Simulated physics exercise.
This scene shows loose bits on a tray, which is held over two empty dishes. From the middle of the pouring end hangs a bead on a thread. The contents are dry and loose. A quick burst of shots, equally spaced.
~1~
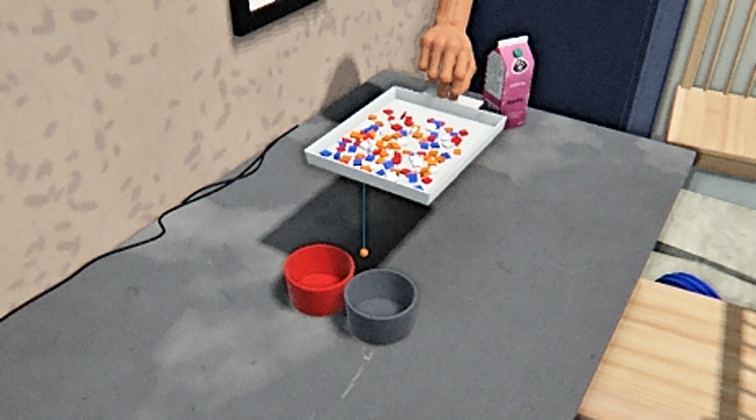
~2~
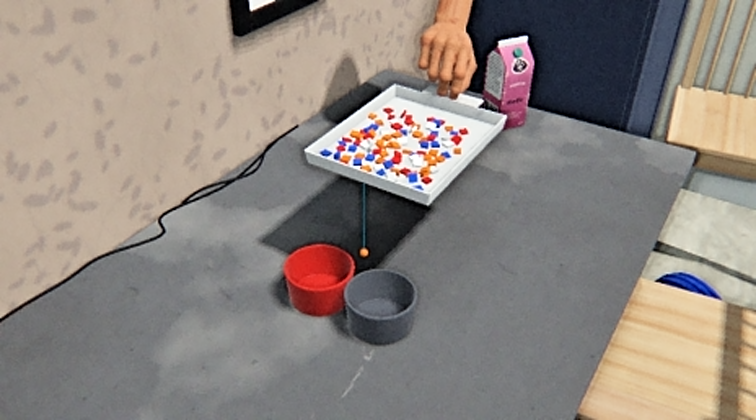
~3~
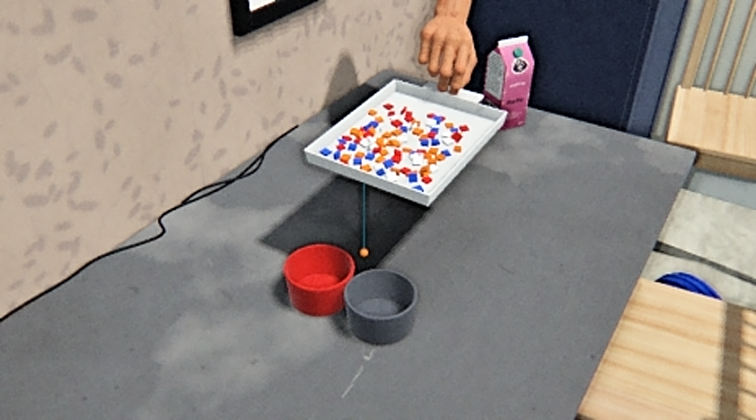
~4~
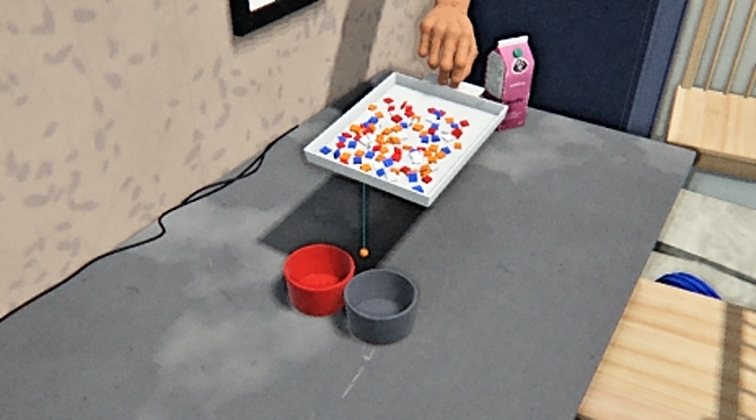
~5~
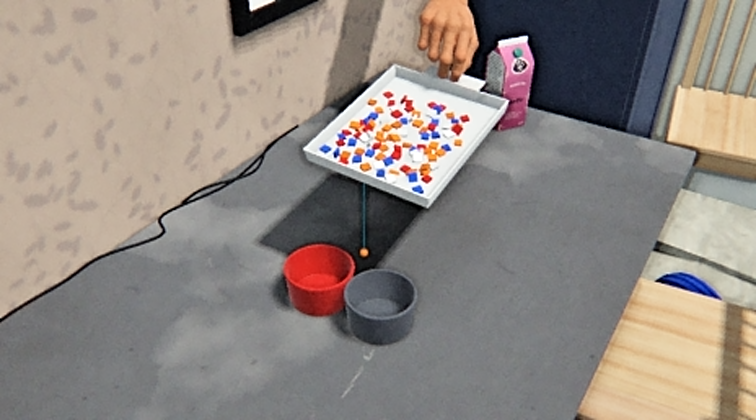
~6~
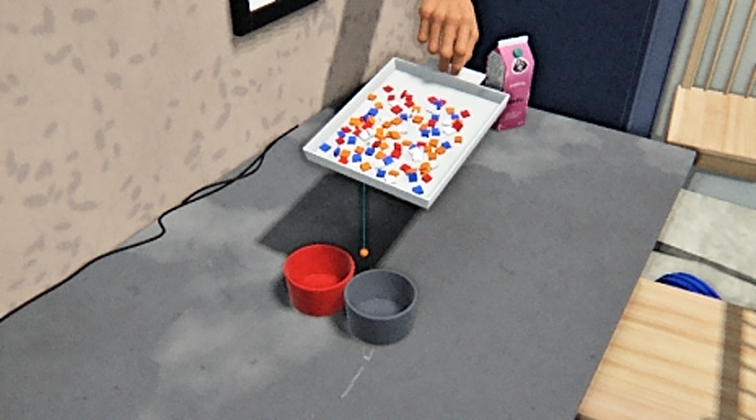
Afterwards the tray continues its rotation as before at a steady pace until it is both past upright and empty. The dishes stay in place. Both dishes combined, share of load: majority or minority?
Majority.
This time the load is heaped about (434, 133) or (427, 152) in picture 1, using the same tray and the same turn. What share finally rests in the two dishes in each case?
First case: Around 70 %; second case: Around 60 %.
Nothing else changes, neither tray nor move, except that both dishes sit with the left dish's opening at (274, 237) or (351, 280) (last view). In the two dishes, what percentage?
10 and 80 in a hundred.
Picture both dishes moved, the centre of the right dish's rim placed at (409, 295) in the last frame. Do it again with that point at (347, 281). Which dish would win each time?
Trial one goes to the right of the two, trial two to the right of the two.
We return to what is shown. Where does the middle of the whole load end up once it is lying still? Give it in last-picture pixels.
It settles centred around (385, 319).
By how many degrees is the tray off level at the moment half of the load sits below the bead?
About 105 degrees.
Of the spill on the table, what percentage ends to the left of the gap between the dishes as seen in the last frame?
Left share: Close to 10 %.
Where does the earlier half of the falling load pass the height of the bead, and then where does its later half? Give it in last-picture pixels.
Initially about (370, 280); subsequently about (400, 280).
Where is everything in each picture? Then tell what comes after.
Corners of the pouring end at (308, 150) and (429, 192), level; middle of the load at (395, 146), mosaic tiles; left dish at (300, 297); right dish at (362, 326); bead on its thread at (364, 253), in the first frame.
Corners of the pouring end at (308, 150) and (429, 192), level; middle of the load at (395, 146), in the second frame.
Corners of the pouring end at (308, 150) and (428, 193), tipped barely, lowest at the right corner; middle of the load at (395, 144), in the third frame.
Corners of the pouring end at (307, 149) and (428, 195), tipped a little, lowest at the right corner; middle of the load at (395, 141), in the fourth frame.
Corners of the pouring end at (307, 149) and (428, 196), tipped a little, lowest at the right corner; middle of the load at (395, 138), in the fifth frame.
Corners of the pouring end at (307, 148) and (428, 198), tipped a little, lowest at the right corner; middle of the load at (395, 136); left dish at (300, 297); right dish at (362, 326), in the sixth frame.
Soon, tray tipped steeply; nearly all on the tray; a stray few in the air.
A while on, tray tipped right over; about two thirds on the tray; a small part in the right dish; a stray few outside both; about a quarter in the air.
Towards the end, tray tipped past a quarter turn; about two thirds in the right dish; a small part in the left dish; about a third outside both.
Finally, tray tipped past a quarter turn; about two thirds in the right dish; a small part in the left dish; about a third outside both.
